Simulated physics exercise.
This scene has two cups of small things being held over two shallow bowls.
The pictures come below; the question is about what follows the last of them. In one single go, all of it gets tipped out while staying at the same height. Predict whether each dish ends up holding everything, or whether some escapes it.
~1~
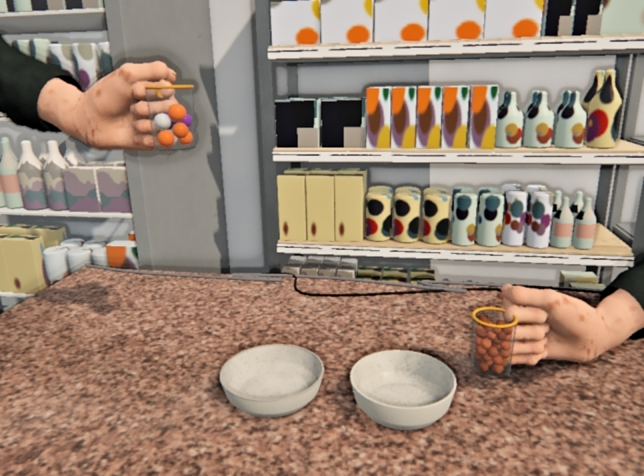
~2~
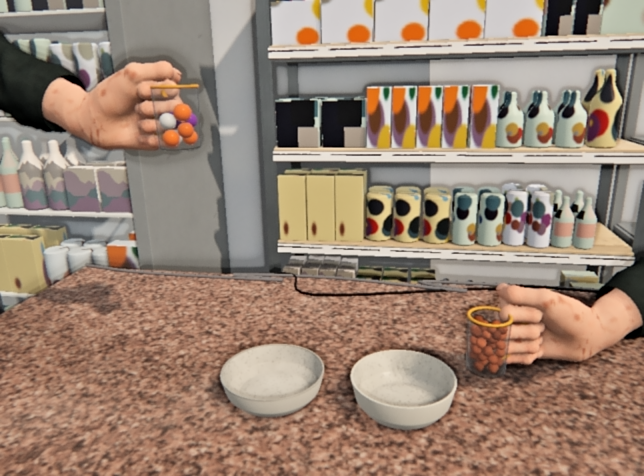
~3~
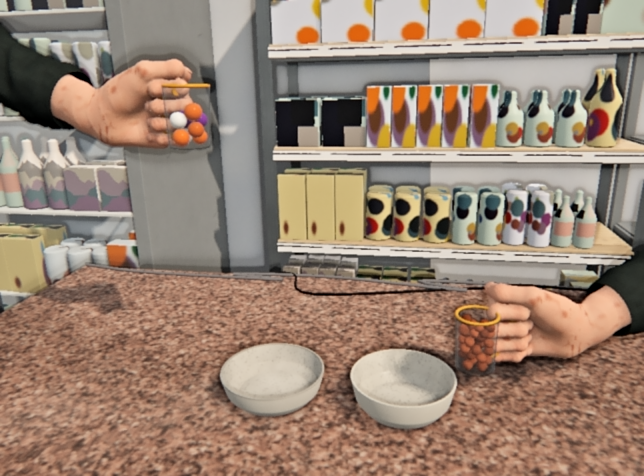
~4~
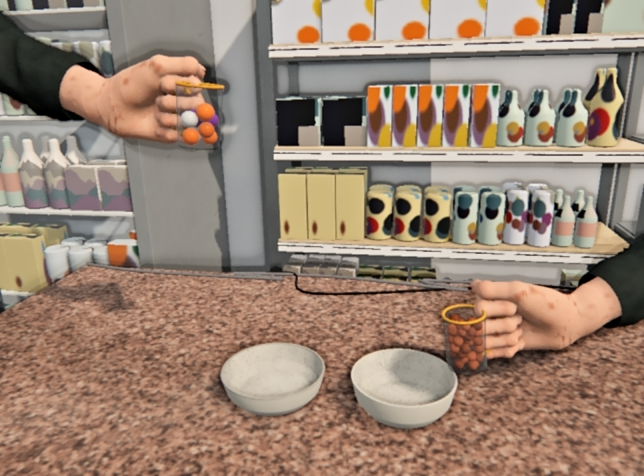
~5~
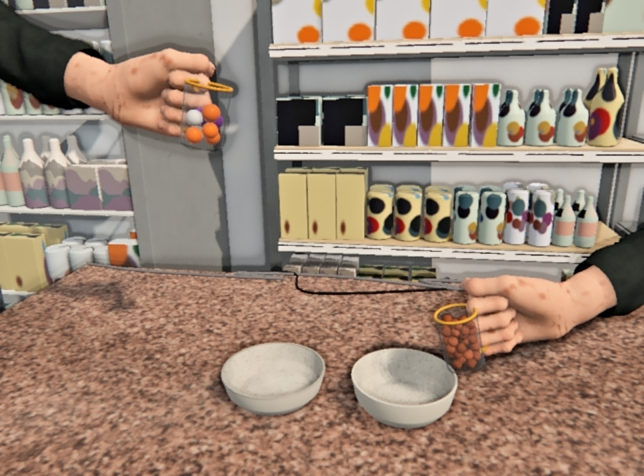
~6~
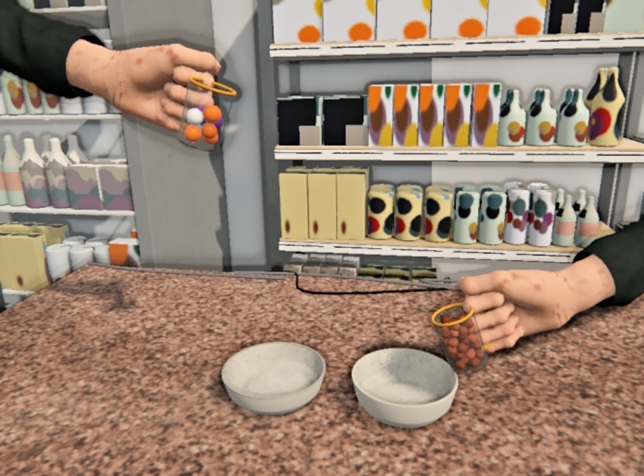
In the end, left: Some escapes, right: Holds everything.
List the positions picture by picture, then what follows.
In the first frame, left dish at (257, 403), empty; left cup at (172, 118), holding glass marbles, high above its dish; right dish at (401, 411), empty; right cup at (492, 343), holding clay pellets, just above its dish.
In the second frame, left cup at (178, 117), upright; right cup at (488, 343), upright.
In the third frame, left cup at (188, 117), upright; right cup at (476, 341), upright.
In the fourth frame, left cup at (199, 116), tipped 7°; right cup at (465, 340), tipped 7°.
In the fifth frame, left cup at (205, 116), tipped 14°; right cup at (460, 339), tipped 14°.
In the sixth frame, left dish at (259, 401); left cup at (205, 115), tipped 21°; right dish at (402, 409); right cup at (461, 339), tipped 21°.
Then, 0.71 s past the last view, left, all still in the cup; right, all still in the cup.
Then, 1.33 s past the last view, left, most still in the cup, about a quarter in the air; right, nearly all still in the cup, a small part in the dish.
Then, 1.87 s past the last view, left, a small part in the dish, a small part outside the dish, most in the air; right, all in the dish.
Finally, left, about a quarter in the dish, most outside the dish; right, all in the dish, none outside the dish.
